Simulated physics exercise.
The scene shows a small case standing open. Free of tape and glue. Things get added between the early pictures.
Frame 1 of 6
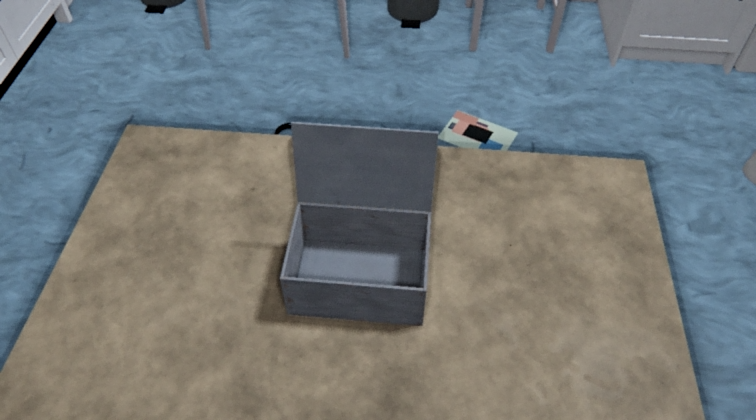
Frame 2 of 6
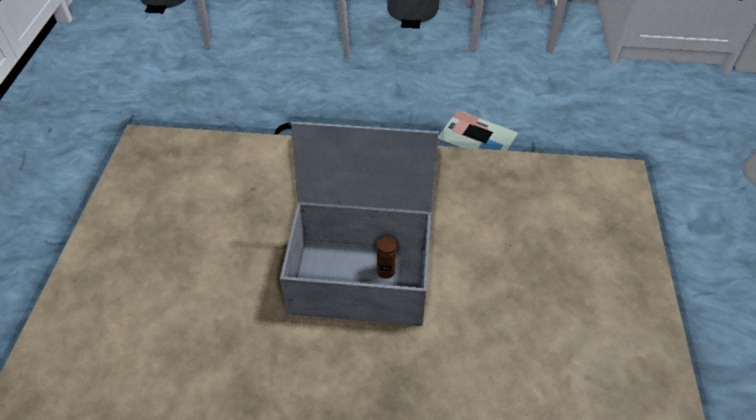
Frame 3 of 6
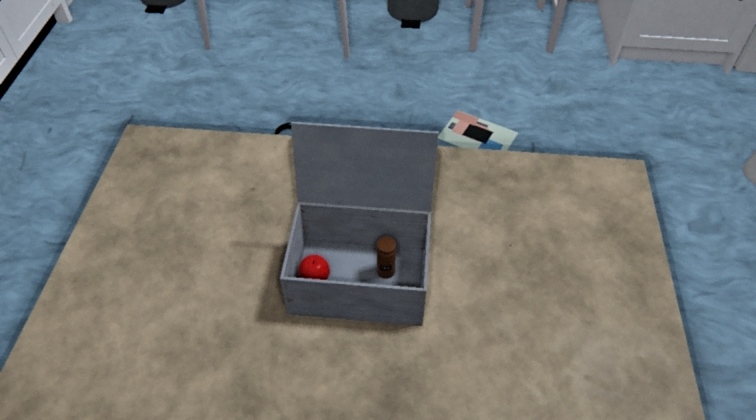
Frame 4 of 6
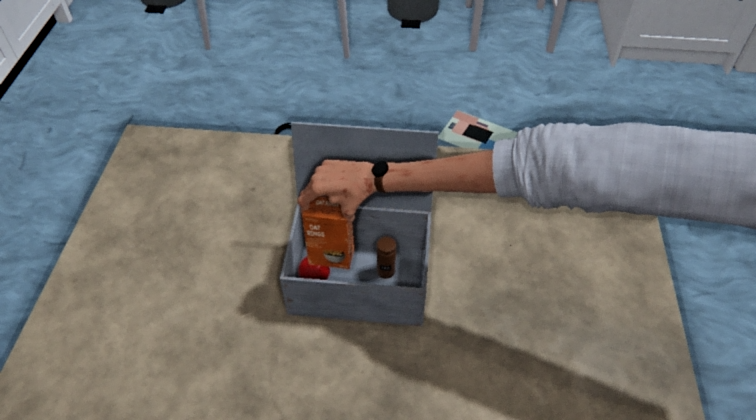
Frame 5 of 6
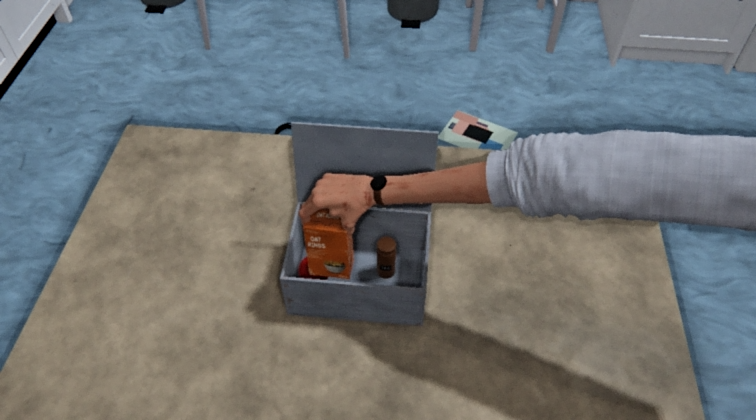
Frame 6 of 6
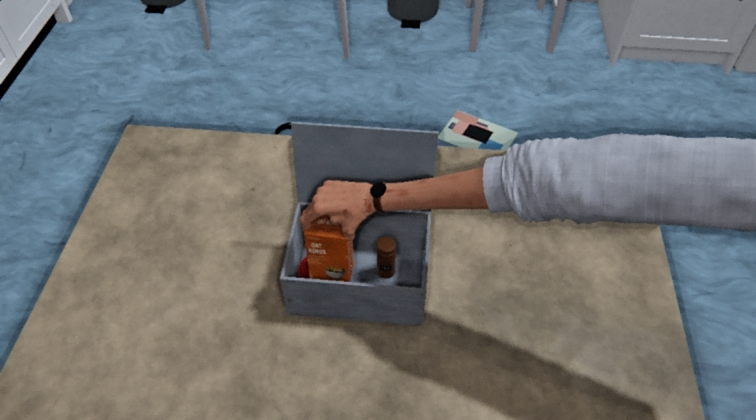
An open gray box on a tan rug was empty at first, then held a brown container and a red apple, before a hand from the right lowered an orange packet into its left side.
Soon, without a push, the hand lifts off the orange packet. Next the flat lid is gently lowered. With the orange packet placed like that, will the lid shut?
Yes, I'd say the lid ends up closed there.
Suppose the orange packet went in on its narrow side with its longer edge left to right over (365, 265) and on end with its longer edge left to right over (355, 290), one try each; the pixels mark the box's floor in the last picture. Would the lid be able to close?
Packed the first way the lid lowers fully; packed the second way it is left gaping.
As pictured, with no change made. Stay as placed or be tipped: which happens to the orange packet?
Observation: The orange packet tilts over.
Then, 0.90 s on from there, lid starting down; orange packet on its side near (379, 277); red apple shifted a little.
Then, 1.70 s on from there, lid 46° above the rim; orange packet on its side near (379, 277); red apple shifted a little.
In the end, lid shut; toppled in the box, orange packet; the other 2 unmoved. At the end, from the last picture's camera, orange packet near (379, 277).
